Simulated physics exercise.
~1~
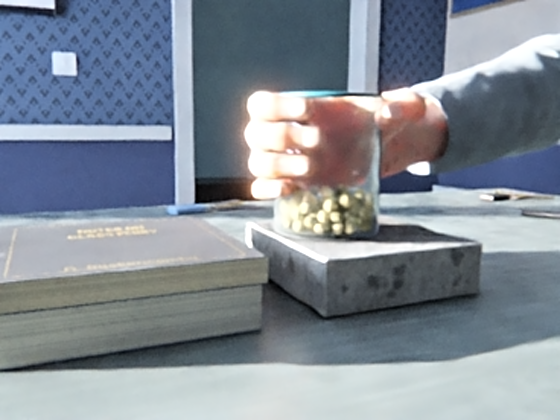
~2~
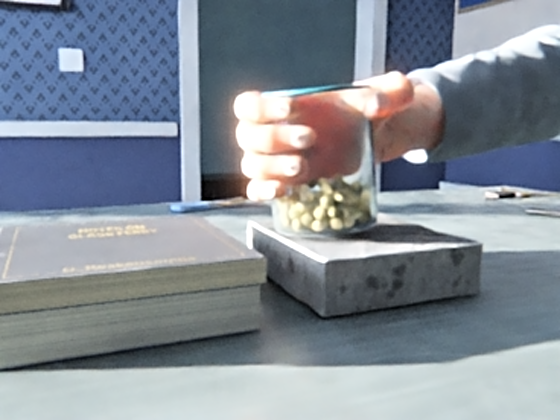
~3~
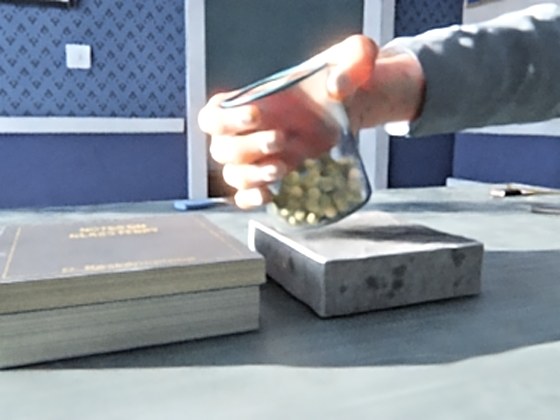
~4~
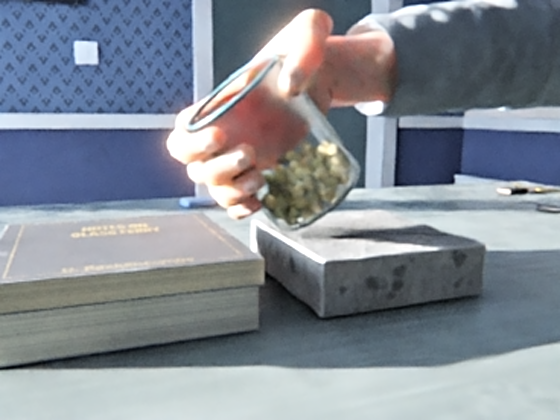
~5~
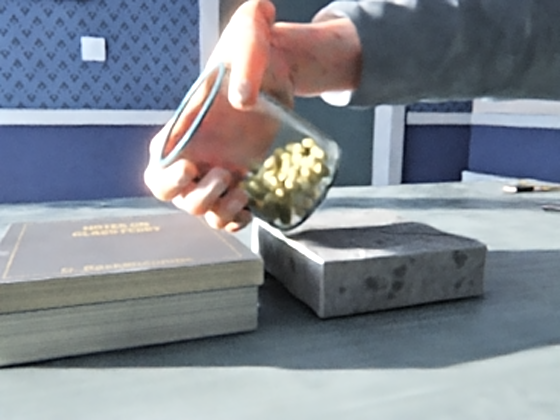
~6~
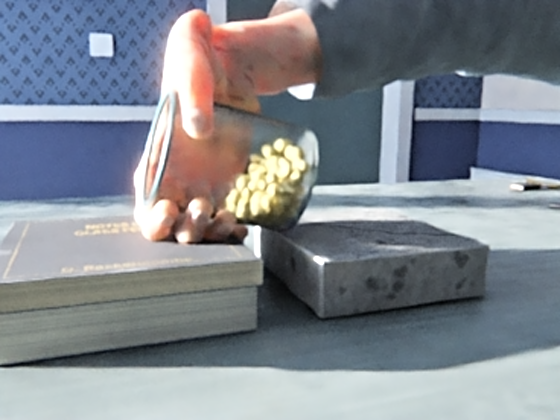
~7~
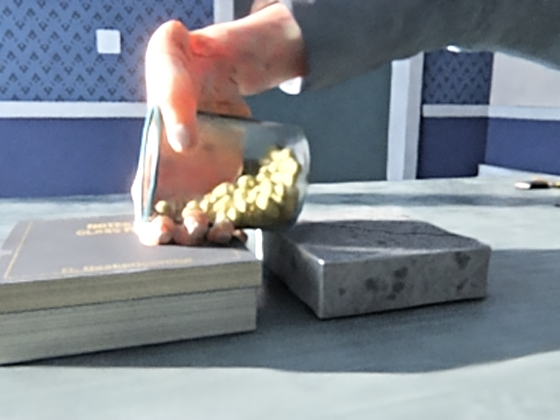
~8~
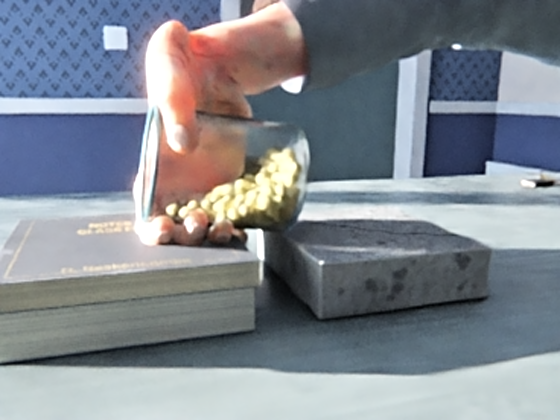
A hand in a grey sleeve lifted an open clear glass of small, pale greenish pieces off a grey block, tipped it over to the left, and rested it on its side on a pile of books, with everything still inside.
